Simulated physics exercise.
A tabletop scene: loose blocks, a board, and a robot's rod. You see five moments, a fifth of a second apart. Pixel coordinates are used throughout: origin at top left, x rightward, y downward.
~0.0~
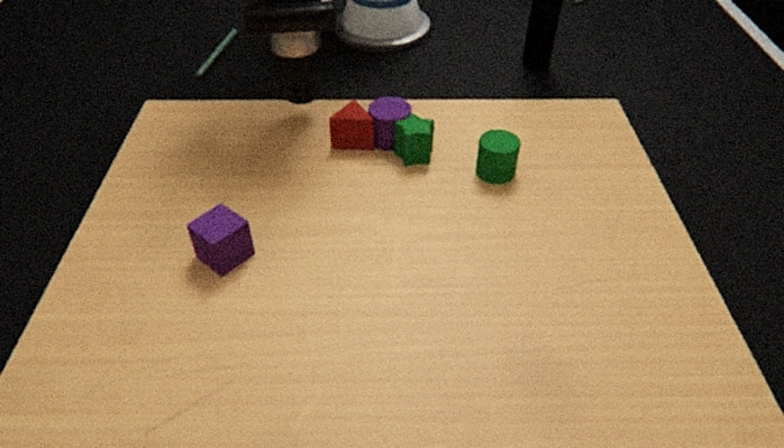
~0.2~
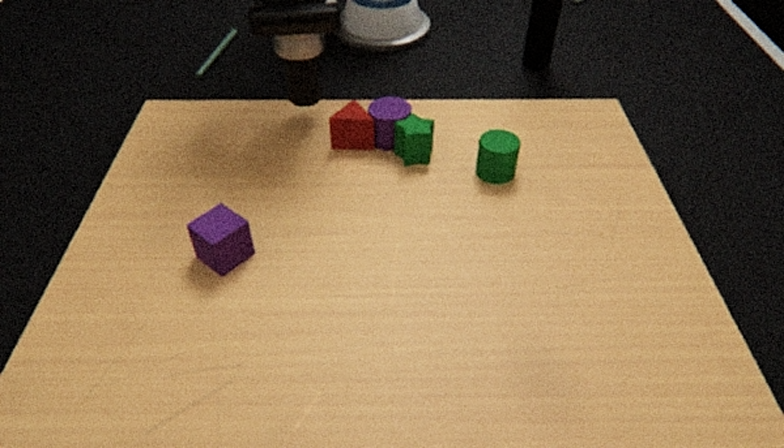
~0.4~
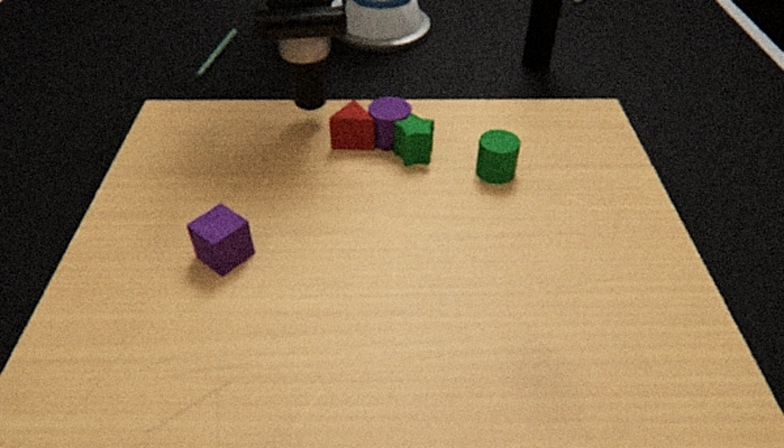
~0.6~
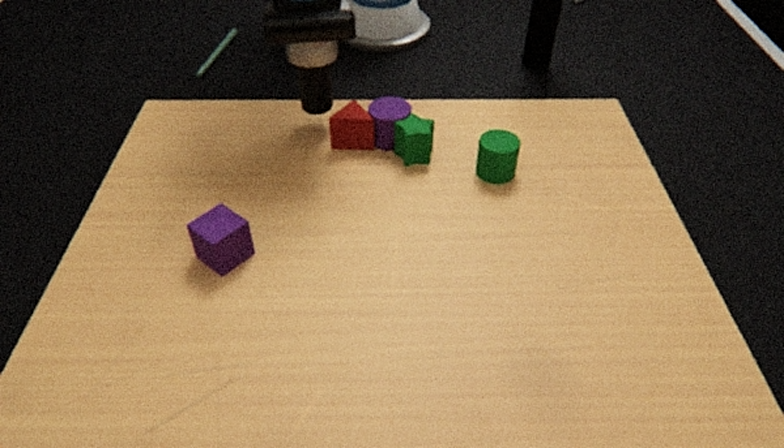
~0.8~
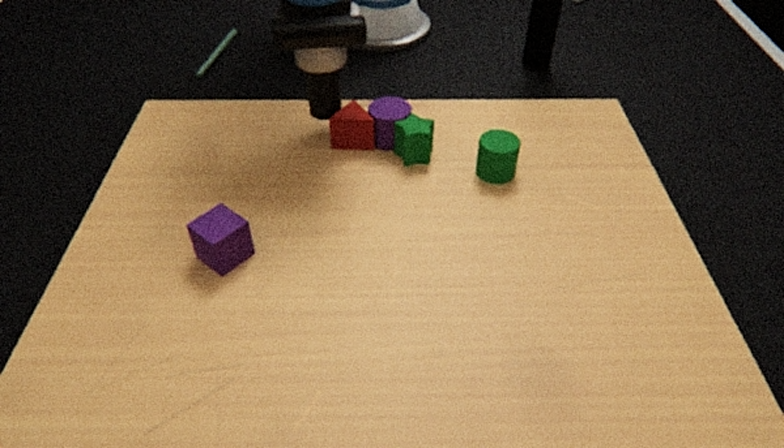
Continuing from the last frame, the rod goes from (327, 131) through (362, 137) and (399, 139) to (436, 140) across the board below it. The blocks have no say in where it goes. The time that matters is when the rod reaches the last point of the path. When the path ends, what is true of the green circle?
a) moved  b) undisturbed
I choose b.
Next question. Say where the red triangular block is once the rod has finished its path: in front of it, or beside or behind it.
The rod will have lost it.
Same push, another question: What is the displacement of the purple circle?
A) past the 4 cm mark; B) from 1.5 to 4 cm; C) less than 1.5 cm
(A)
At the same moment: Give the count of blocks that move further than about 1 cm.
Count: Three or more.
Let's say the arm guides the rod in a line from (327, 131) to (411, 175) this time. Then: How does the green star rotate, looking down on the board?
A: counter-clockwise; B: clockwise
The correct letter is A.
What follows on the original path. One third of the way, rod at (362, 118); red triangular block at (369, 125), turned 15° clockwise; purple circle at (400, 108); green star at (421, 126).
Two thirds of the way, rod at (399, 119); red triangular block at (377, 126), turned 55° clockwise; purple circle at (438, 108); green star at (432, 130), turned 50° clockwise.
At the end, rod at (437, 120); red triangular block at (377, 126), turned 55° clockwise; purple circle at (476, 108); green star at (433, 130), turned 50° clockwise; green circle not moved.
